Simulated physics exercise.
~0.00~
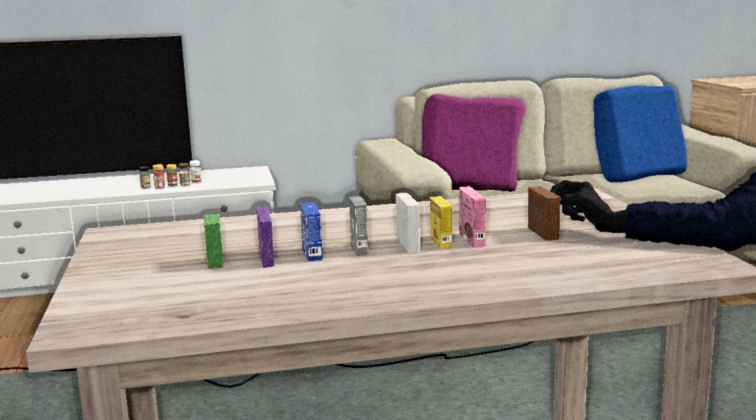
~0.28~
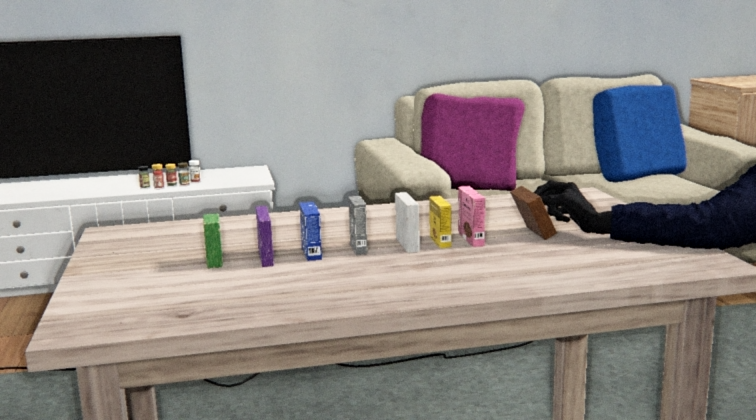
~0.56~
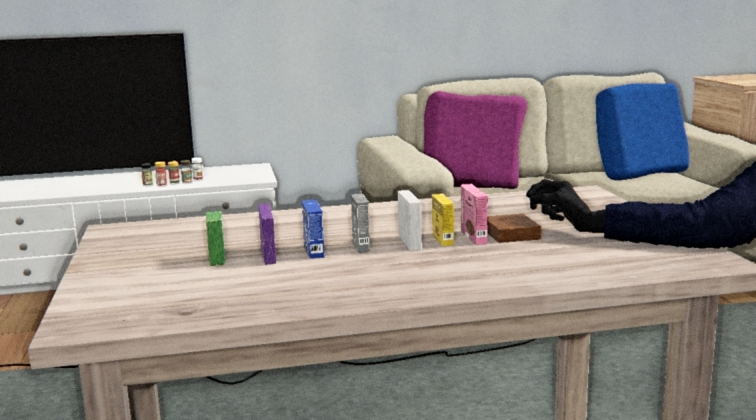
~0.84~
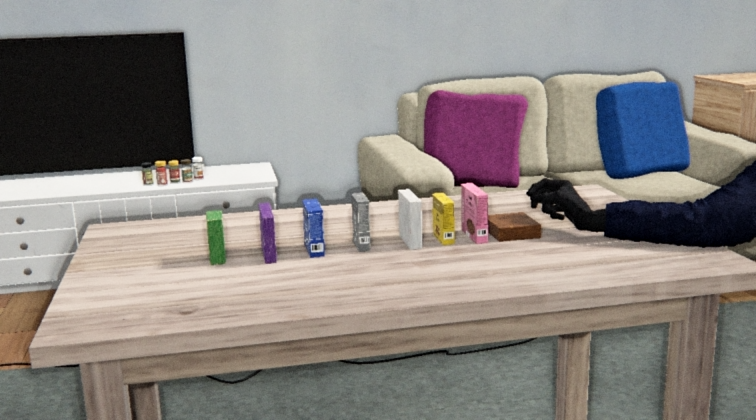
At first, a row of small upright boxes and boards in green, purple, blue, grey, white, yellow and pink stands on a wooden table, with a brown board upright at the right end, apart from the rest. A black-gloved hand reaches in from the right and tips the brown board to the left. The board leans over, then drops onto its side just beside the pink box. The hand stays near it without pushing anything else. At the end, the brown board lies flat, while all the others, including the purple and white ones, remain standing.
